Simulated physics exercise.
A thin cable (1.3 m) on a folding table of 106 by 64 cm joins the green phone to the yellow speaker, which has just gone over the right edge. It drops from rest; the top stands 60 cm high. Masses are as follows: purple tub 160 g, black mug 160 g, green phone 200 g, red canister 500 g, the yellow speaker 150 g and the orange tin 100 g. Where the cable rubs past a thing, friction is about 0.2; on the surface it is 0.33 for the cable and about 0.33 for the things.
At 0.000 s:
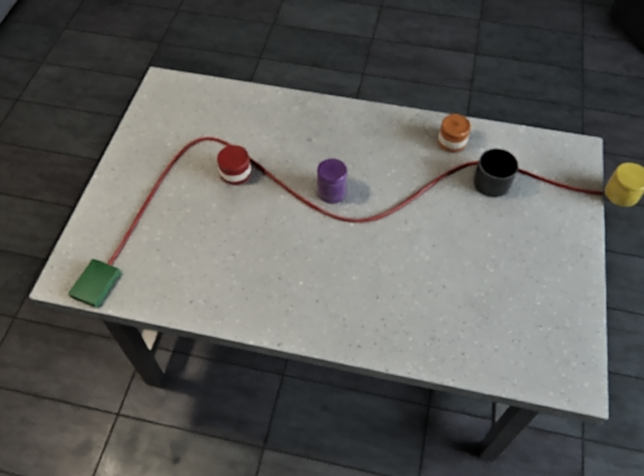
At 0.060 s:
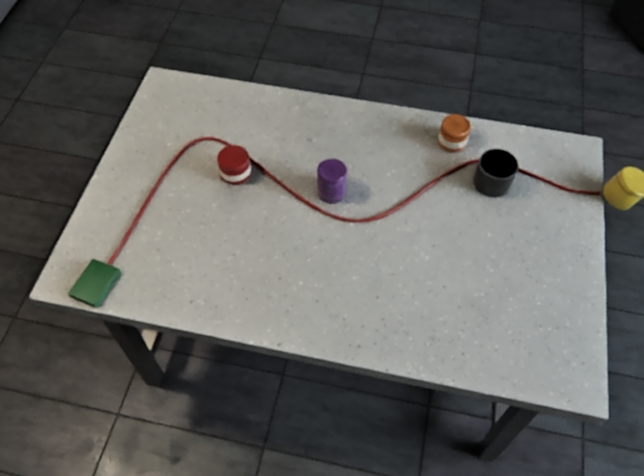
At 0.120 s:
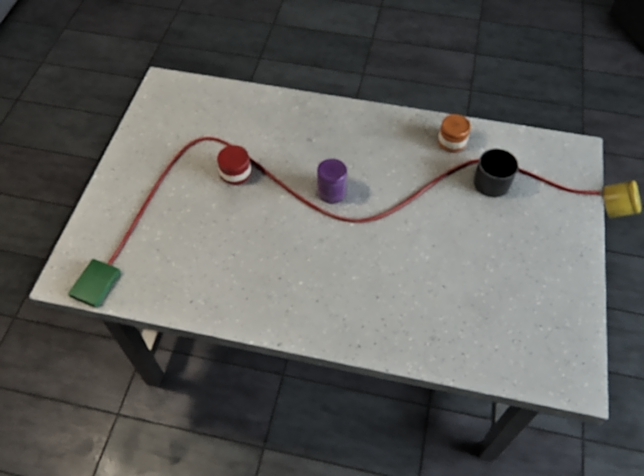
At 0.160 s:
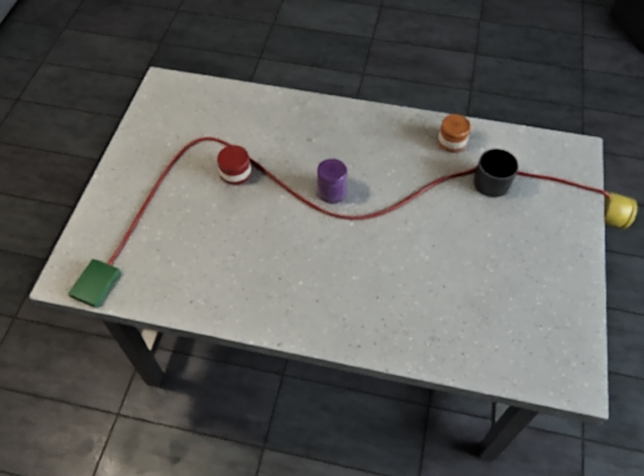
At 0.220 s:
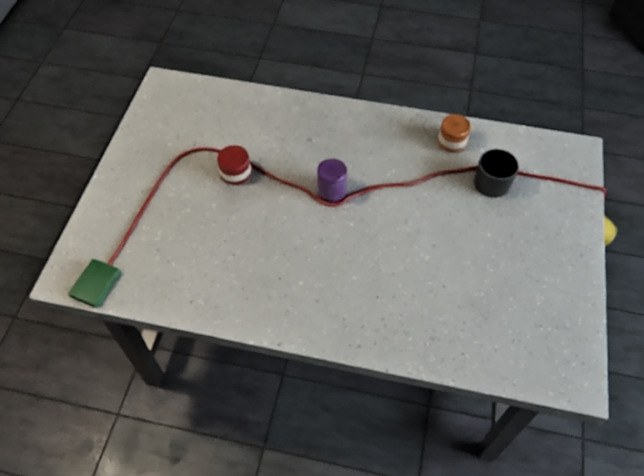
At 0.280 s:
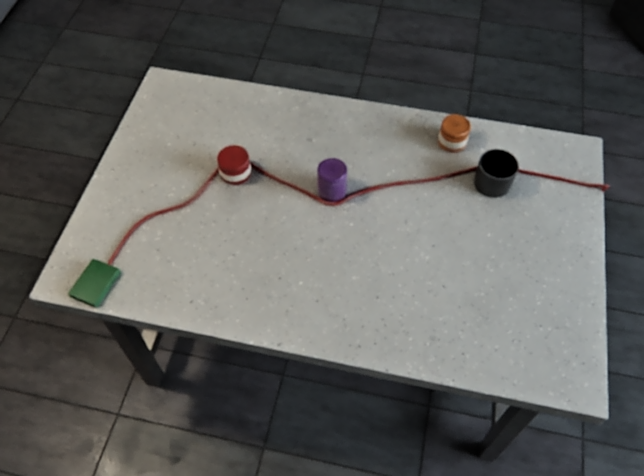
The yellow tub dropped past the table's right edge and out of sight, drawing the red cord rightward until it pressed against the purple tub and its curve beside the green block flattened.
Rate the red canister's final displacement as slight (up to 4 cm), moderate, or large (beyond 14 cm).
Slight.
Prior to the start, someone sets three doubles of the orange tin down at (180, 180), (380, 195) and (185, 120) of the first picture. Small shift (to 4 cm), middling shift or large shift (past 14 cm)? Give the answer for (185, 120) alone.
There it moves only a bit.
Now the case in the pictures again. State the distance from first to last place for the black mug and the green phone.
Net shift - black mug 2 cm, green phone 2 cm.
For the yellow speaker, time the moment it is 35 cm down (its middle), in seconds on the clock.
Clock time: Never.
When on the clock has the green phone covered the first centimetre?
For the green phone, around 0.36 seconds.
By 0.5 s, the cable's tail end at (124, 259); yellow speaker over the edge, purple tub 6 cm off its start, green phone 3 cm off its start.
By 0.7 s, the cable's tail end at (125, 258); purple tub 6 cm off its start, yellow speaker over the edge, green phone 3 cm off its start.
By 1.0 s, the cable's tail end at (125, 258); purple tub 6 cm off its start at (338, 147), yellow speaker over the edge, green phone 3 cm off its start at (106, 272).
By 1.2 s, the cable's tail end at (125, 258); purple tub 6 cm off its start, green phone 3 cm off its start, black mug 2 cm off its start.
By 2.4 s, the cable's tail end at (125, 258); red canister 0 cm off its start at (234, 158), purple tub 6 cm off its start at (338, 147), yellow speaker over the edge, green phone 3 cm off its start at (106, 272).
